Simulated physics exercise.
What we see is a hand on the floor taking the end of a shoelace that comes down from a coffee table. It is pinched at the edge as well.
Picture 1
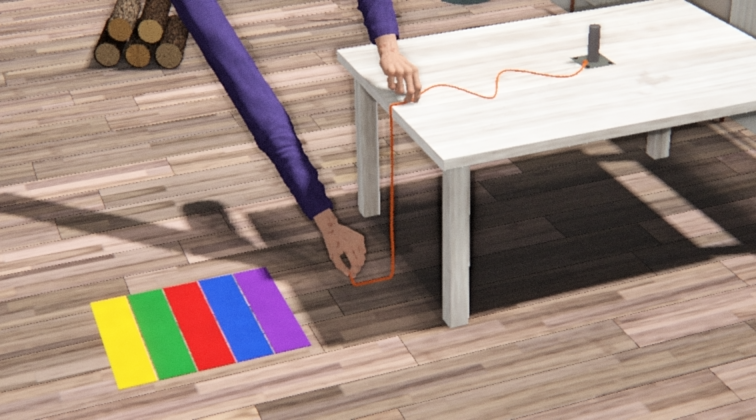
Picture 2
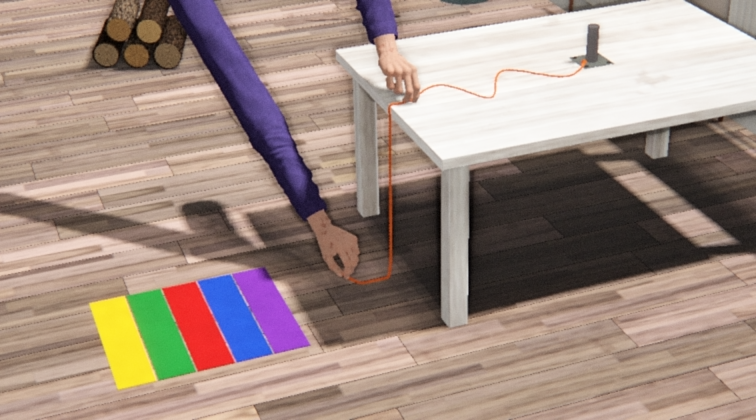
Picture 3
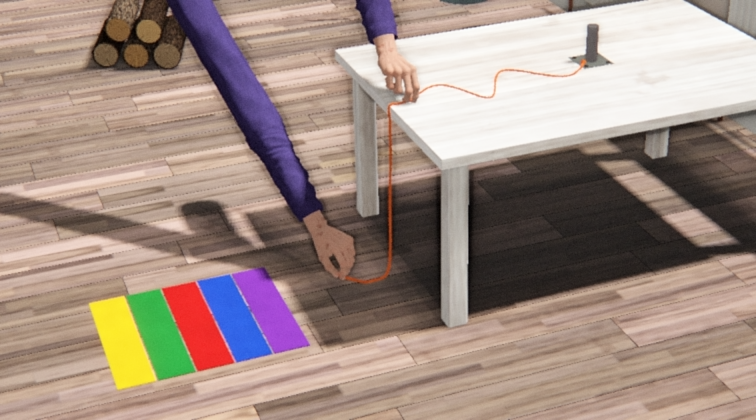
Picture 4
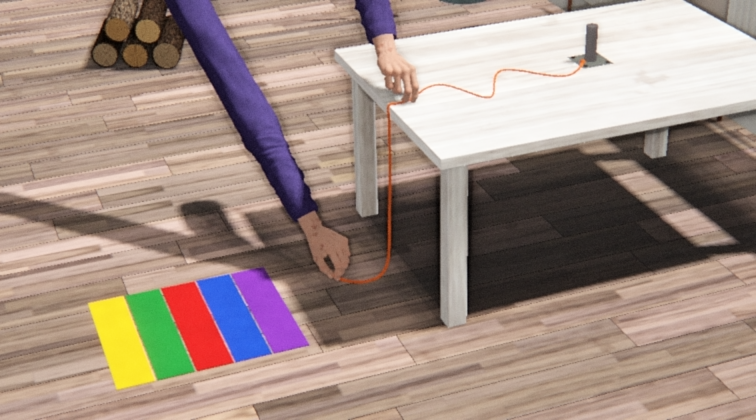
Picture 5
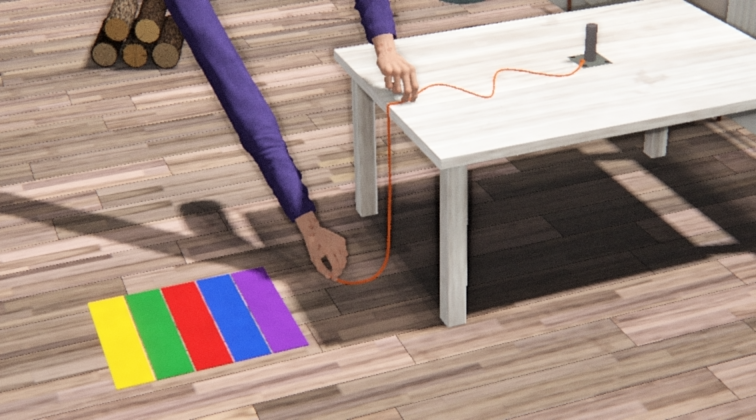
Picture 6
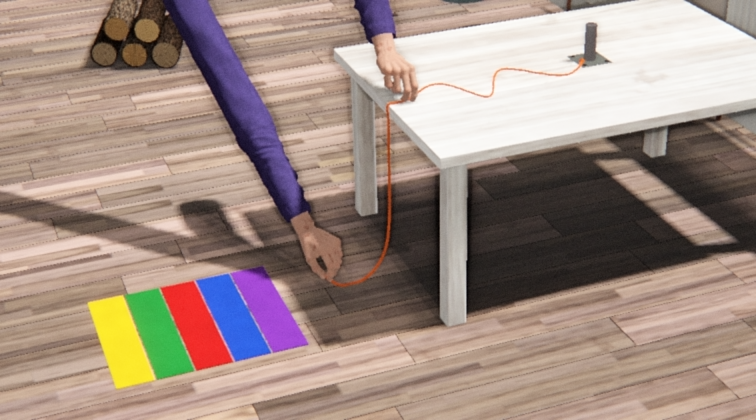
A hand near the floor slowly drew the end of an orange cord a little to the left, toward some coloured stripes, while another hand stayed pinching it at the white table's edge.
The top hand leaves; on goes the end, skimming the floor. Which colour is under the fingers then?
The yellow one.
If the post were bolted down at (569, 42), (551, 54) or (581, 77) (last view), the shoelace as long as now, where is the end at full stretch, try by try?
In that order: (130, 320), (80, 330) and (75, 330).
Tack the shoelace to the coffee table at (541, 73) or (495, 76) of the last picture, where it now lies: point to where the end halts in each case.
The places are (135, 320) and (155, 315).
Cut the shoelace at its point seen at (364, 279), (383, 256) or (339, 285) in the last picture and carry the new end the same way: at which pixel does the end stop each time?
The places are (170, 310), (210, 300) and (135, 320).
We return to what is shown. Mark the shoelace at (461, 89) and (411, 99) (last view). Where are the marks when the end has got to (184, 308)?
At (390, 100), then (371, 168).
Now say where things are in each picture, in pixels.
End (350, 274); purple (285, 334); blue (248, 342); red (210, 351); green (172, 359); yellow (132, 368), in the first picture.
End (344, 275); shoelace through (569, 76) (497, 77) (463, 90) (405, 102) (390, 175) (391, 252), in the second picture.
End (340, 276), in the third picture.
End (335, 276); shoelace through (568, 76) (495, 77) (462, 90) (404, 102) (390, 175) (389, 252), in the fourth picture.
End (332, 277), in the fifth picture.
End (327, 277); shoelace through (567, 75) (495, 76) (461, 89) (403, 101) (389, 174) (385, 251), in the sixth picture.
Soon after, end near (184, 308); over red.
After that, end near (139, 318); over green.
At the stop, end near (113, 323); over yellow. It halts on the yellow strip.
